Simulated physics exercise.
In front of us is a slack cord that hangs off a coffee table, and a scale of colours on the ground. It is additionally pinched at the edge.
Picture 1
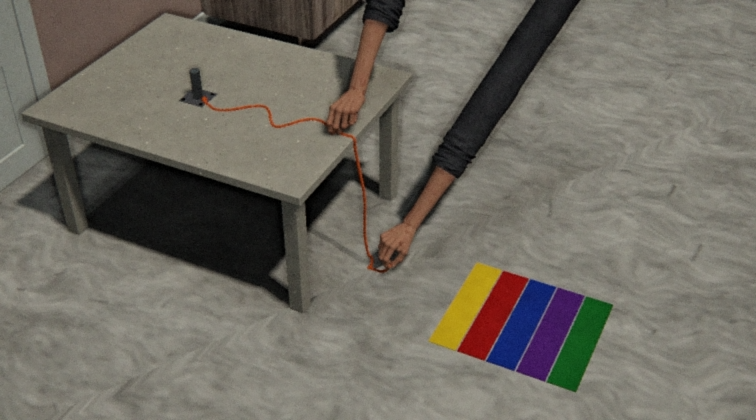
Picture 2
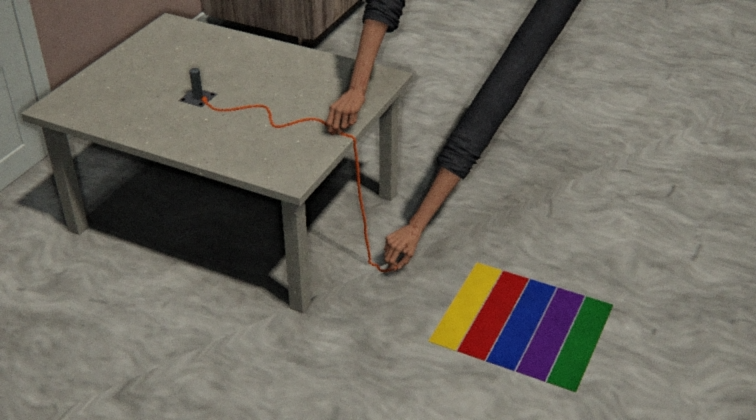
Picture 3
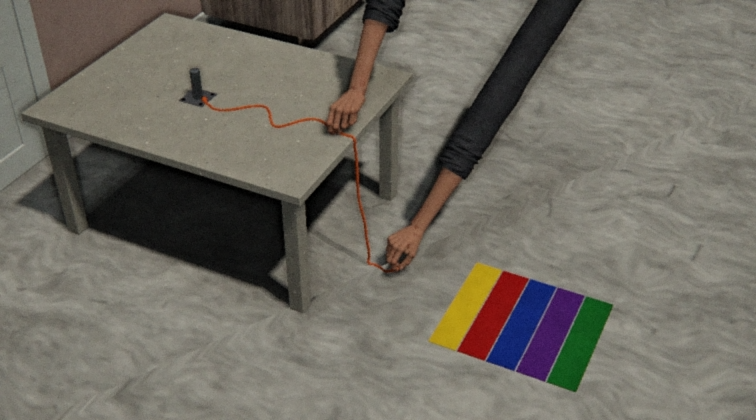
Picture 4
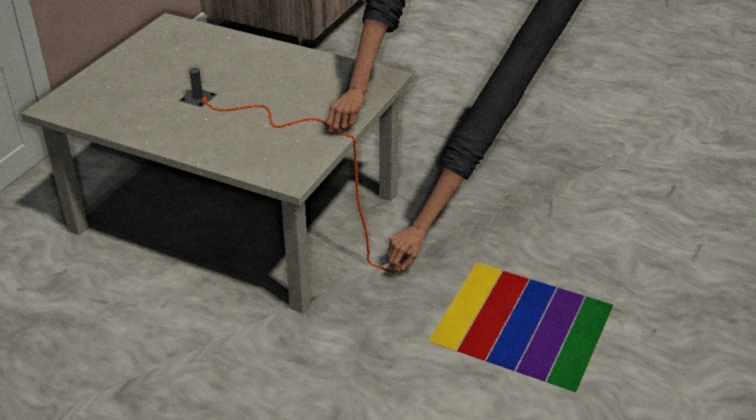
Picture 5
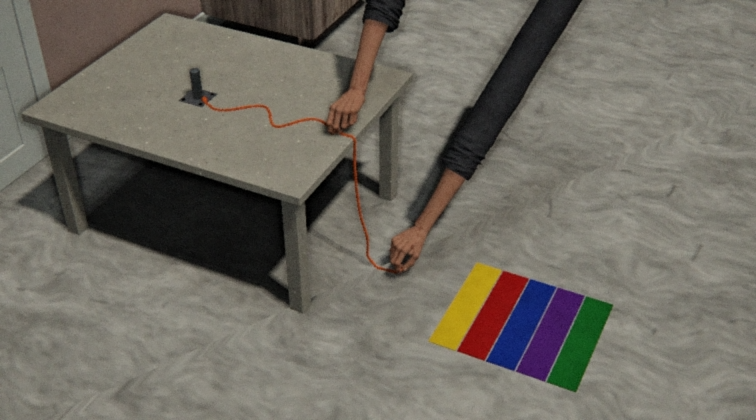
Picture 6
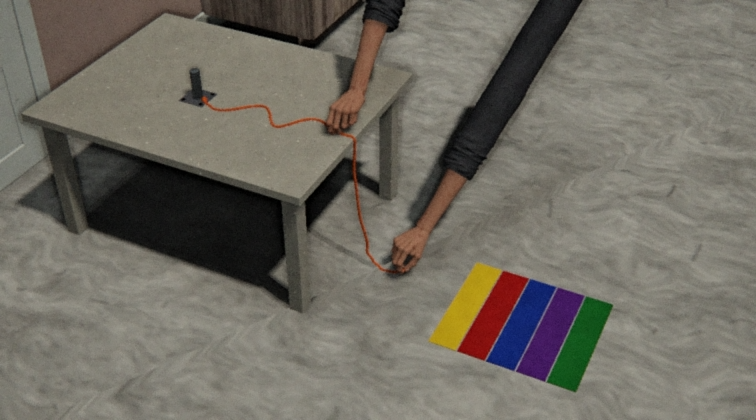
A hand slowly draws the orange cord's low end slightly right while another pinches it at the table edge.
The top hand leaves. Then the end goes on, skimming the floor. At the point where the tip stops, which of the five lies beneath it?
The blue strip lies beneath it.
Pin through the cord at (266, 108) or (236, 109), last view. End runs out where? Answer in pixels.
Estimates in sequence: (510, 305) then (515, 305).
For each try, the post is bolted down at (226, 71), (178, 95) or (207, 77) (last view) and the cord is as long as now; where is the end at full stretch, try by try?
In pixels, the answers are (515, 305), (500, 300) and (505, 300).
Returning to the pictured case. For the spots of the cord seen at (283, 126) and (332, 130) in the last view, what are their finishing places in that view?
Roughly (310, 128) for the first and (362, 151) for the second.
Soon after, end near (468, 291); over yellow.
Then, end near (504, 303); over red.
At full stretch, end near (525, 309); over blue. It gets as far as the blue strip.
